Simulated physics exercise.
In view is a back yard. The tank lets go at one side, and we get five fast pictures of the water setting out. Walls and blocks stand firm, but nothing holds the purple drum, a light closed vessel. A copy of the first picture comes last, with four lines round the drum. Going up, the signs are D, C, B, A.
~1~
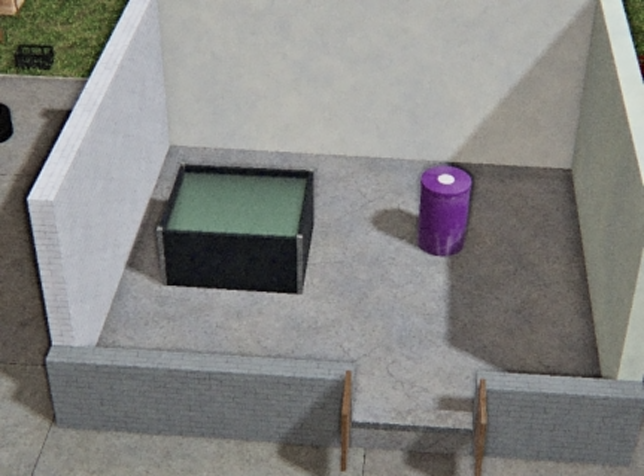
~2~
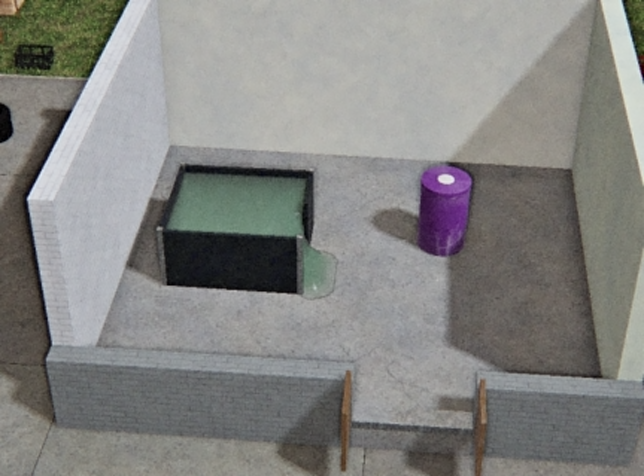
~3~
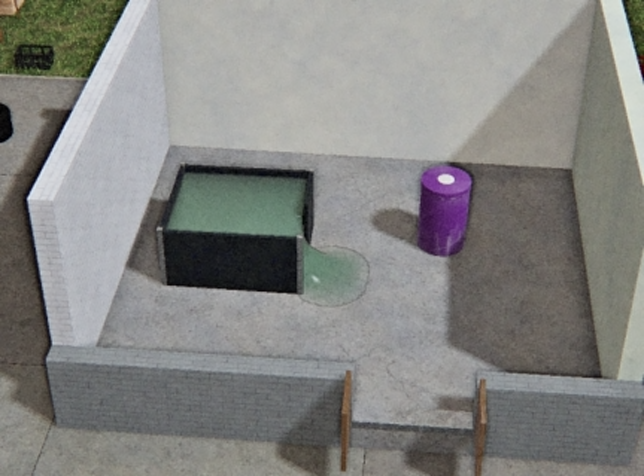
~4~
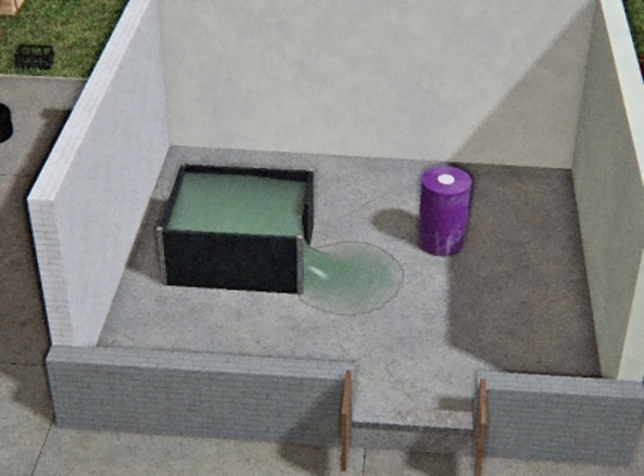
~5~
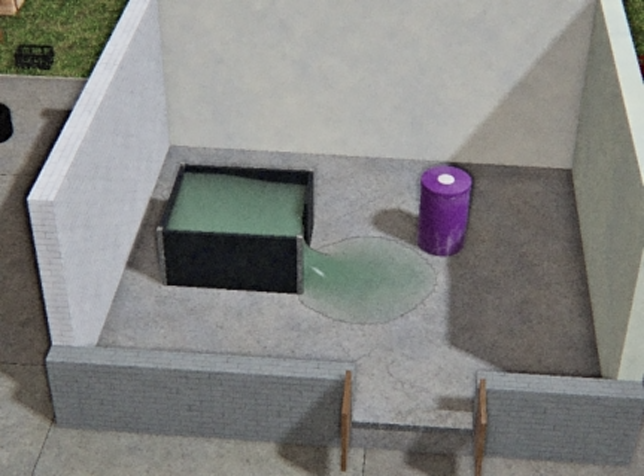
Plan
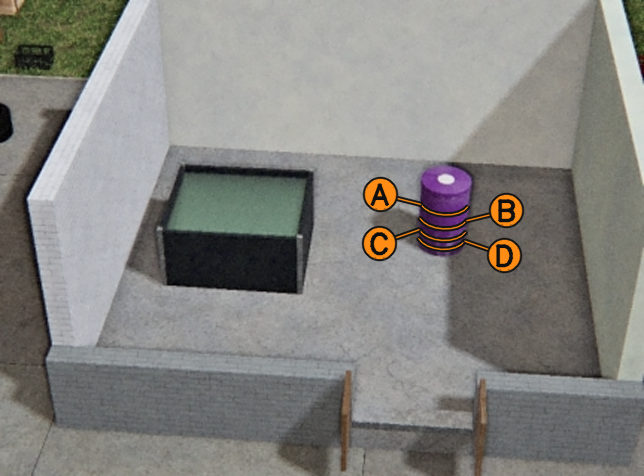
A dark, open-topped tank full of greenish water stood in a walled yard, and water poured from its right side, spreading rightward over the ground in a widening puddle while the purple drum stayed still.
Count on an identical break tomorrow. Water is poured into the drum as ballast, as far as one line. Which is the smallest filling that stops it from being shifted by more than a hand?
Use level C.
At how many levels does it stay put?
Three of the four.
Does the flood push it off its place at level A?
No, not at all.
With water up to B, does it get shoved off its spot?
No, that is safe.
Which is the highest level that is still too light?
That would be D.
On the marked copy, A at (444, 214); B at (443, 228); C at (442, 240); D at (441, 249); from the bottom up D, C, B, A.
If A is chosen, it does not move.
If B is chosen, it does not move.
If C is chosen, it does not move.
If D is chosen, it is pushed about half its own width away.
